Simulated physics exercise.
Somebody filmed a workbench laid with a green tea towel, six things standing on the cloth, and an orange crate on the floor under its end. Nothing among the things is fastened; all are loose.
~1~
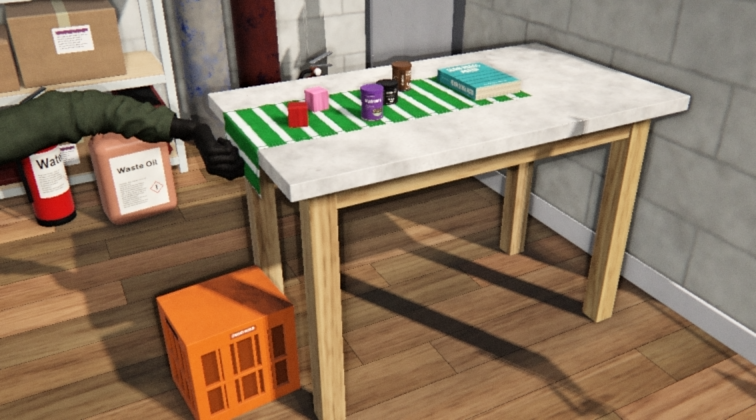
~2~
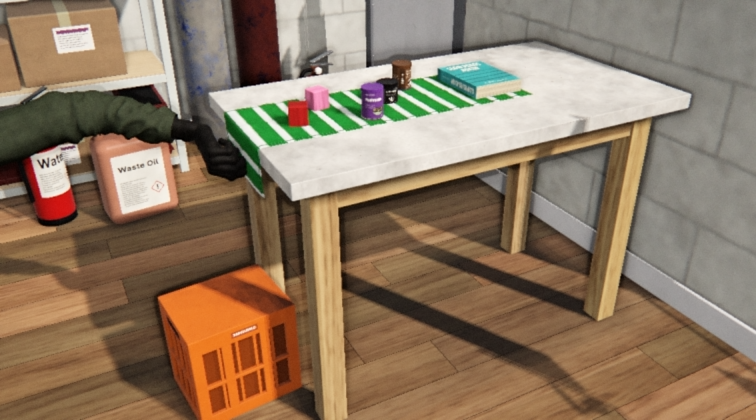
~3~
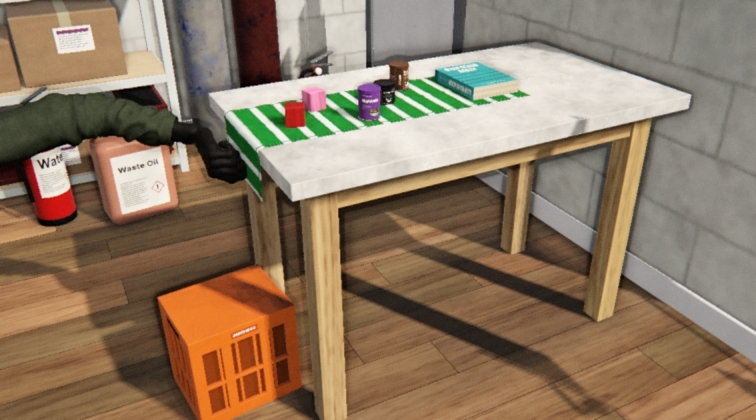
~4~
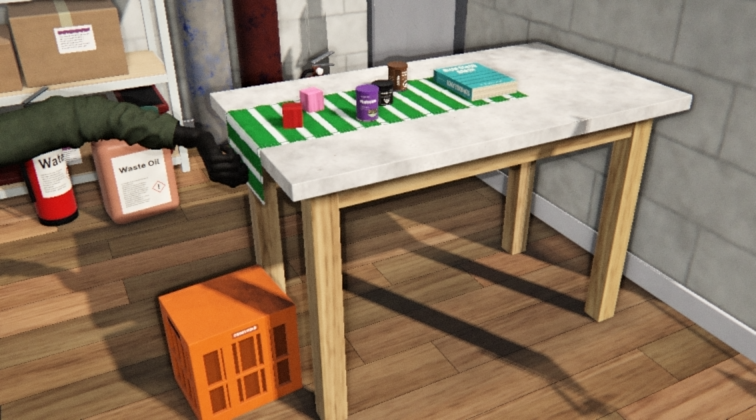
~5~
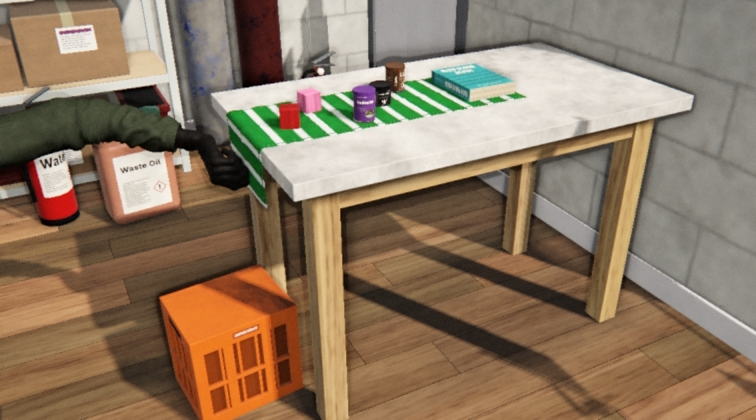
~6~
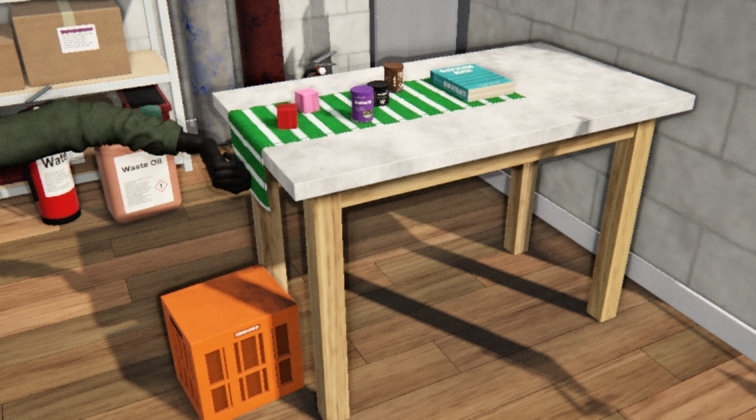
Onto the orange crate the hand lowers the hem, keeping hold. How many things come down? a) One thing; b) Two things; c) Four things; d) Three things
d, three things.
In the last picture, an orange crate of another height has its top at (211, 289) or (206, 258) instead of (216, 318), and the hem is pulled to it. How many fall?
Then 2, then 1.
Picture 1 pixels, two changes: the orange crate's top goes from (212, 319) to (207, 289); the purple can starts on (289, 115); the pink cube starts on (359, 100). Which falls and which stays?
Final state: The purple can is no longer up, the pink cube is still in place.
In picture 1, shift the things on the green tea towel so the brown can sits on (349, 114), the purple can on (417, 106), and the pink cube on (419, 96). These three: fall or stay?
You'd see the brown can go down, the purple can hang on and the pink cube hang on.
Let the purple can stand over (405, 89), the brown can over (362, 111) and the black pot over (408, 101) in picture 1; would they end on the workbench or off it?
Note: Purple can kept on top; brown can lost; black pot kept on top.
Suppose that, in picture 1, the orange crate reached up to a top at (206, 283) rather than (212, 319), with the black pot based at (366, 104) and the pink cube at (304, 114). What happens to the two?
The black pot stays put, the pink cube is lost.
A little later, hem near (255, 261); red cube and pink cube gone.
Next, hem on the crate; red cube, pink cube and purple can gone.
When it is over, hem on the crate; red cube, pink cube and purple can gone. The answer is three.
